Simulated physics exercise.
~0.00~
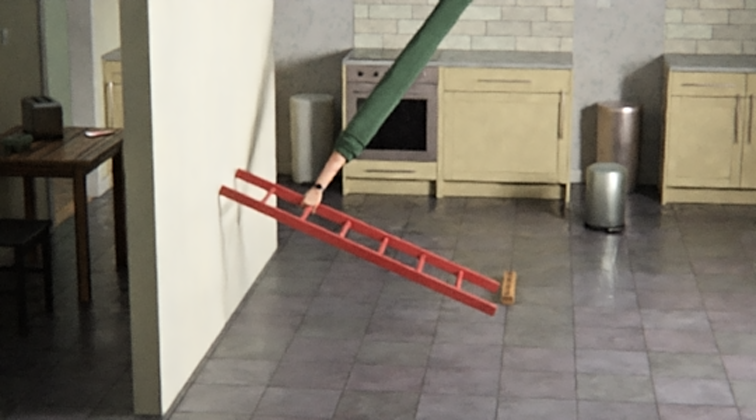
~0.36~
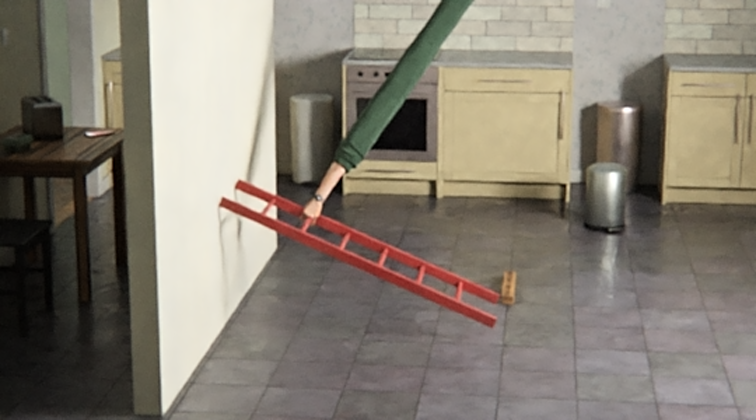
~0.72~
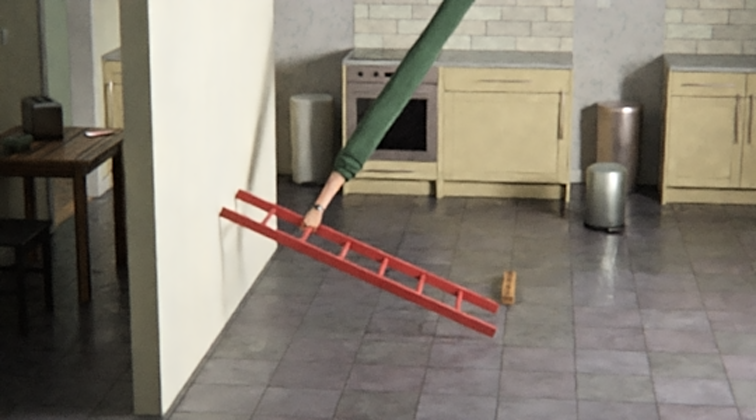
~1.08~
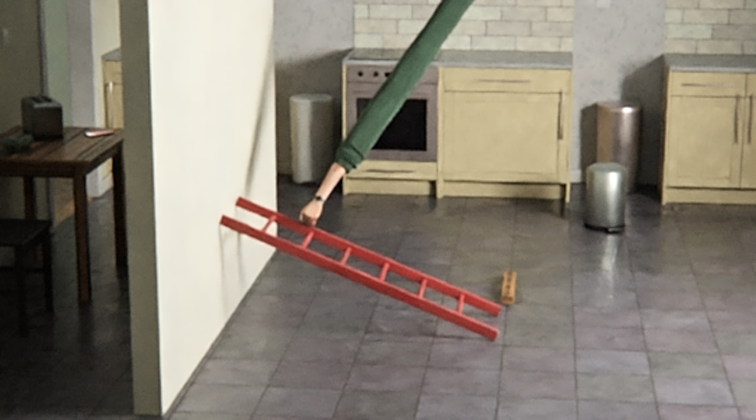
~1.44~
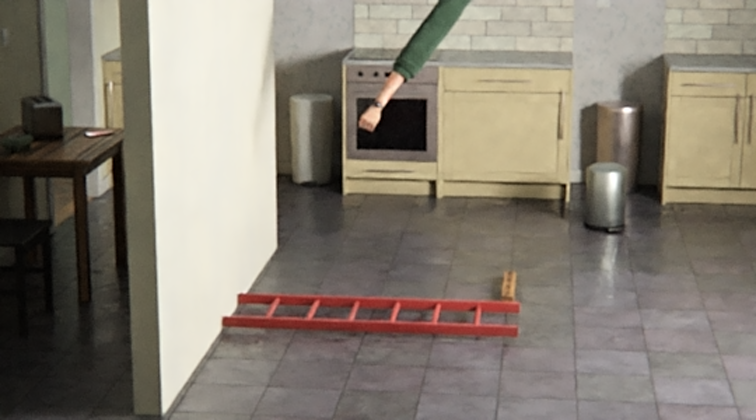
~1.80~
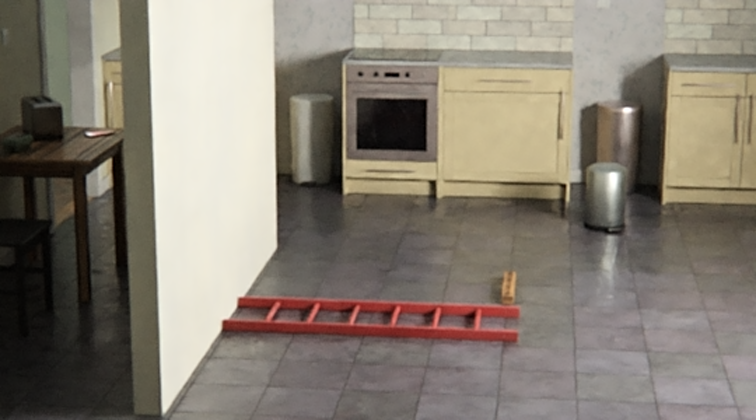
An arm in a green sleeve lowered a red ladder at a slant against a pale wall, near a small wooden batten on the tiled floor, then let go and drew back. The ladder slipped down and ended up lying flat on the floor.
